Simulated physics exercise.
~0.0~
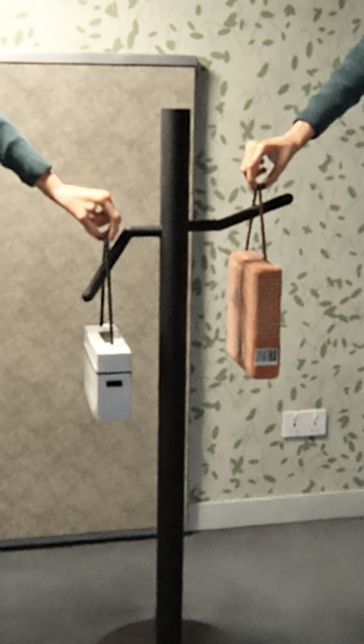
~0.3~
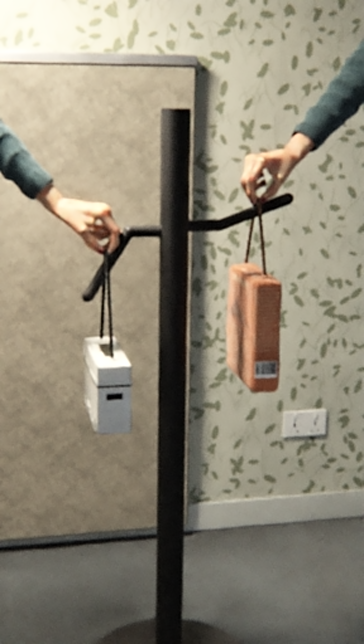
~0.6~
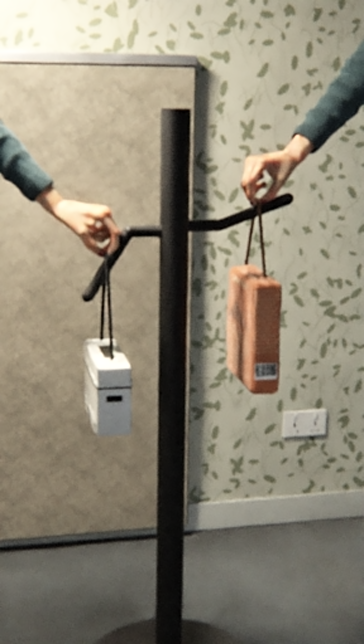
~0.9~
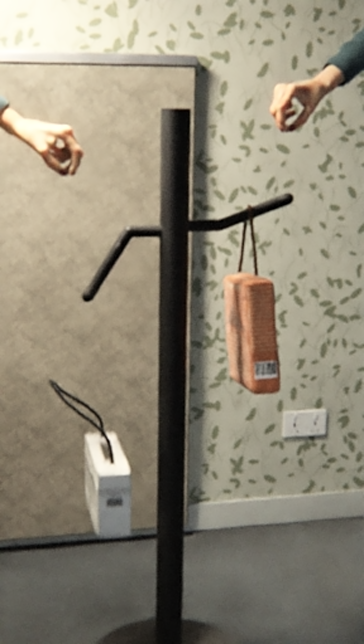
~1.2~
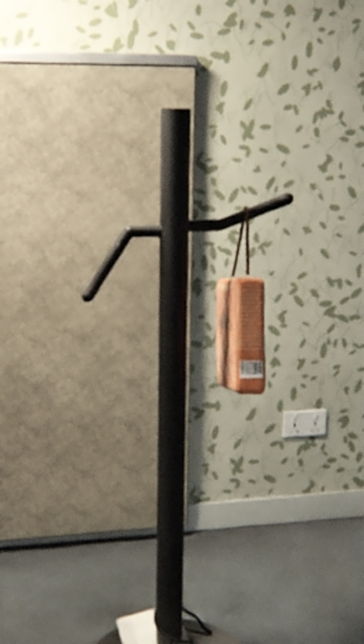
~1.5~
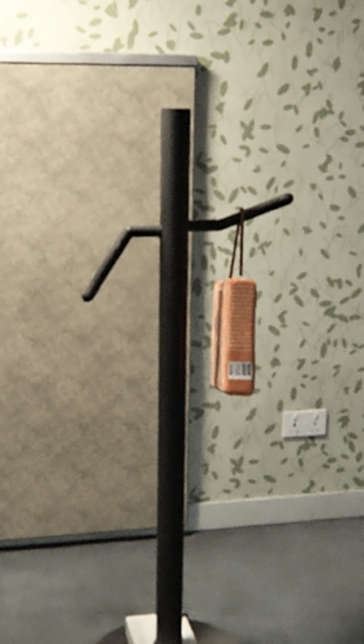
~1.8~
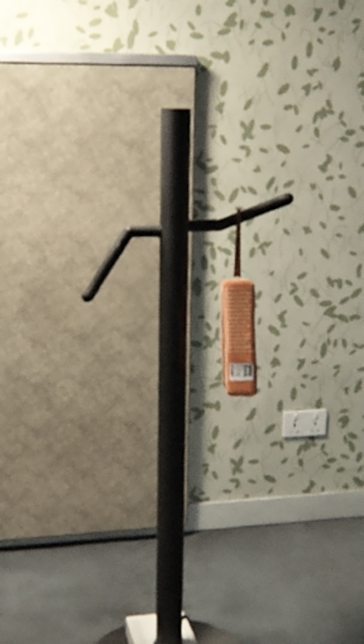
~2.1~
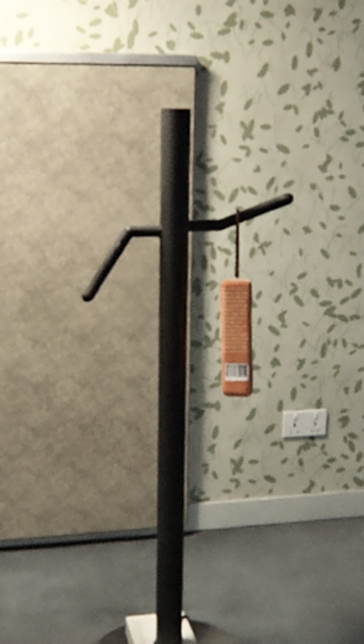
In a room with leaf-patterned wallpaper, two hands lower a white case and an orange bag by their loops onto a dark post's pegs, then let go. The case drops from the down-sloping left peg to the floor by the base, while the bag turns and stays hanging on the right.
